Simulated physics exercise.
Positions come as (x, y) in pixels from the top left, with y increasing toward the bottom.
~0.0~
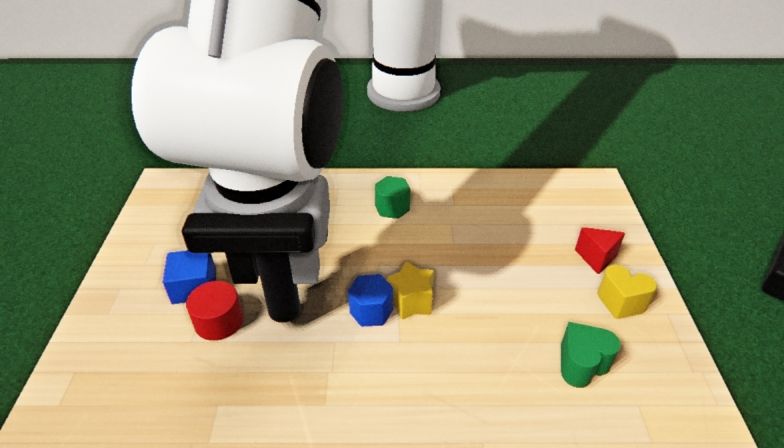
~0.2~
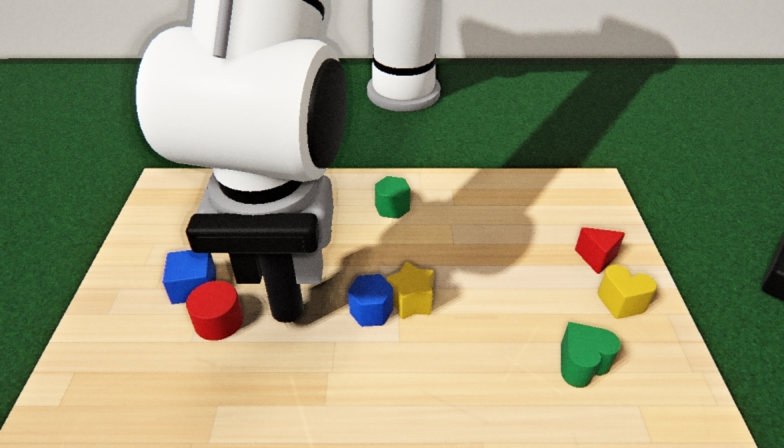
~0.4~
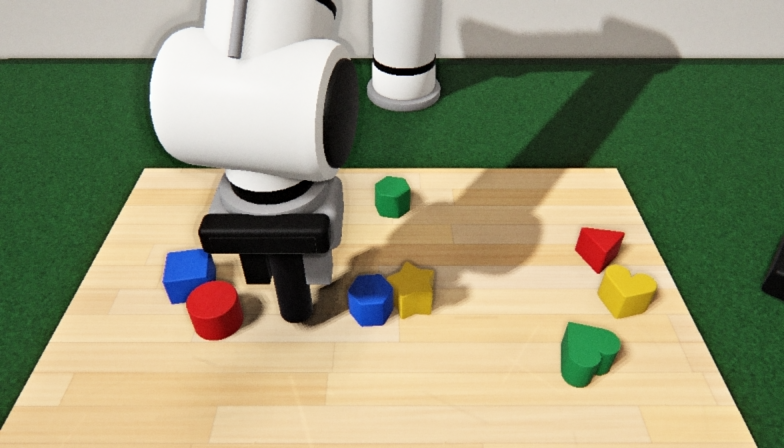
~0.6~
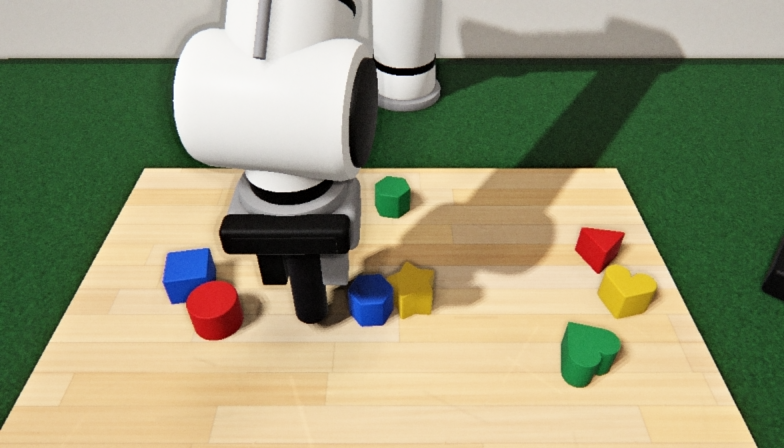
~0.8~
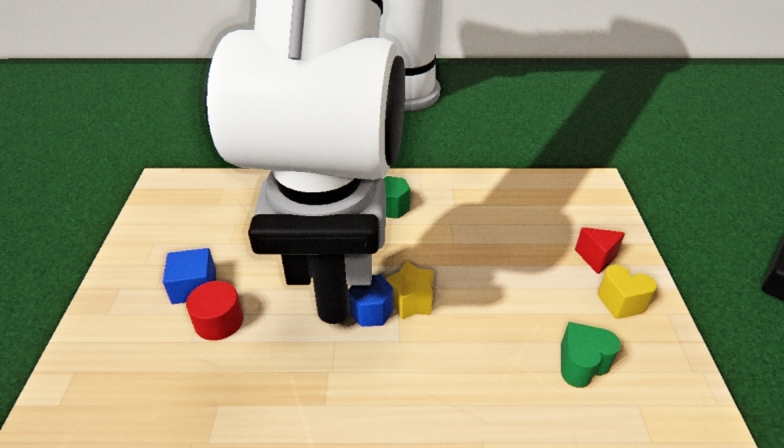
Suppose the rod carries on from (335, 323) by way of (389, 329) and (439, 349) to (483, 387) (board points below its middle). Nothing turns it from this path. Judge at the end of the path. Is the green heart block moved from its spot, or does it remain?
Here the green heart block stays on its spot.
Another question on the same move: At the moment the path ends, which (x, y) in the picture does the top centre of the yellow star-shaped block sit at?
Final place: (438, 268).
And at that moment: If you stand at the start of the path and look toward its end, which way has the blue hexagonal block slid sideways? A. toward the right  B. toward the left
Correct choice: B.
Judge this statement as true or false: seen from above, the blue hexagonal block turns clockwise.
The statement is false.
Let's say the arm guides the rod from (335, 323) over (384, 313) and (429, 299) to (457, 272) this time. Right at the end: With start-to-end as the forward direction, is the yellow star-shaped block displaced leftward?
Final answer: No.
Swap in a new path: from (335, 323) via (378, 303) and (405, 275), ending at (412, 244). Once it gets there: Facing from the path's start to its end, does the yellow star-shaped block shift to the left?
No, I don't think so.
The first path, step by step. One third of the way, rod at (391, 317); blue hexagonal block at (402, 280), turned 35° anticlockwise; yellow star-shaped block at (438, 269).
Two thirds of the way, rod at (441, 338); blue hexagonal block at (402, 280), turned 35° anticlockwise; yellow star-shaped block at (438, 268).
At the end, rod at (485, 375); blue hexagonal block at (402, 280), turned 35° anticlockwise; yellow star-shaped block at (438, 268); green heart block not moved.
